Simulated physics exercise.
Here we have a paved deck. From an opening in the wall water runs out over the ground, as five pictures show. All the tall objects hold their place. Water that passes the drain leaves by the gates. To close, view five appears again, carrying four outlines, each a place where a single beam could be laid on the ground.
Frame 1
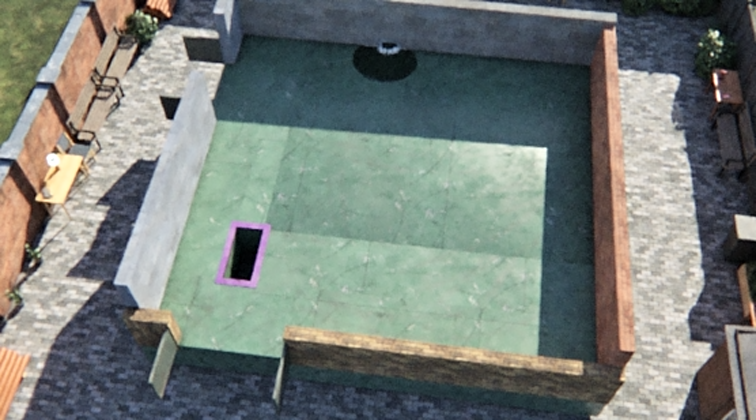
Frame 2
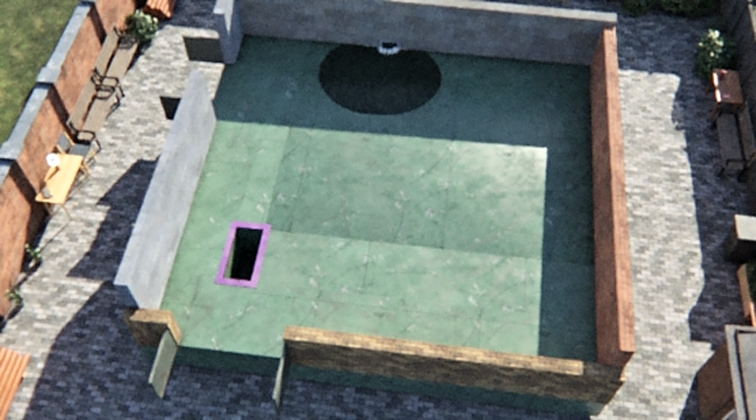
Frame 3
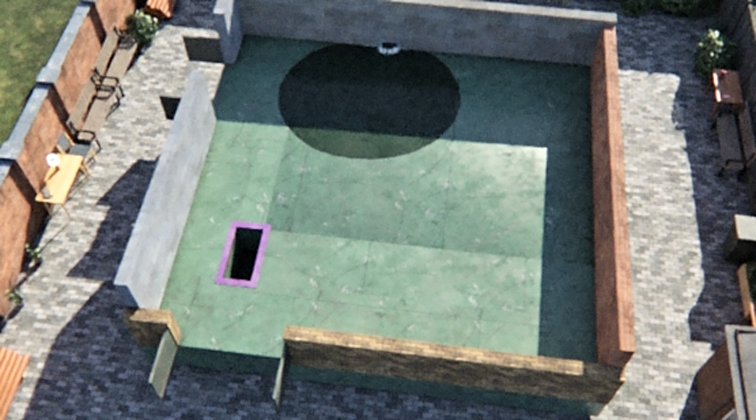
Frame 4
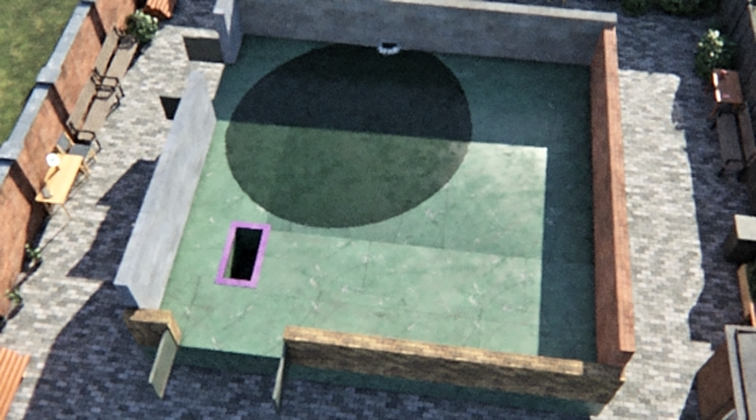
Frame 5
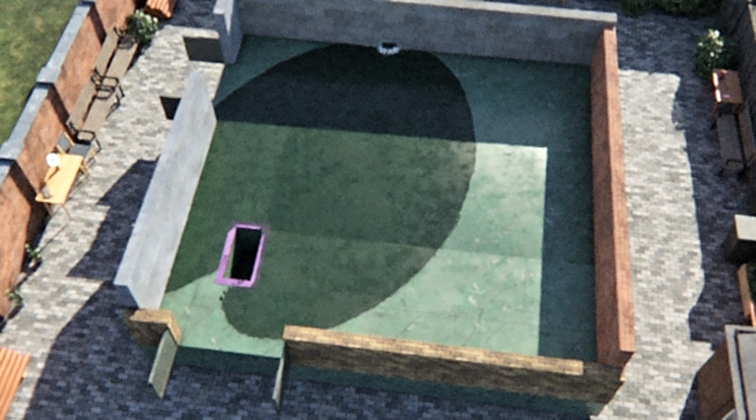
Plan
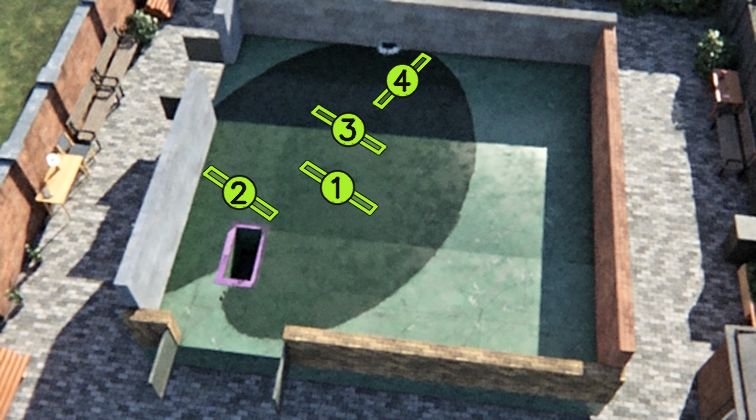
In this clip, a dark wet patch spreads from an outfall at the top of a walled green deck, widening downward and to the left across the floor until it surrounds the purple-edged drain near the lower left.
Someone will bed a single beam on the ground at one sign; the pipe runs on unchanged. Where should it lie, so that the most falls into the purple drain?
Choose 4.
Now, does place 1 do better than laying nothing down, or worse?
Worse.
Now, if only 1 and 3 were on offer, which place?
That is place 1.
On the marked copy, 1 from (304, 165) to (373, 209); 2 from (207, 170) to (273, 215); 3 from (315, 109) to (381, 149); 4 from (378, 105) to (426, 56).
With 1, about 13 % of the stream goes into the purple drain, about 86 % out by the gates.
With 2, about 10 % of the stream goes into the purple drain, about 89 % out by the gates.
With 3, about 10 % of the stream goes into the purple drain, about 90 % out by the gates.
With 4, about 31 % of the stream goes into the purple drain, about 68 % out by the gates.
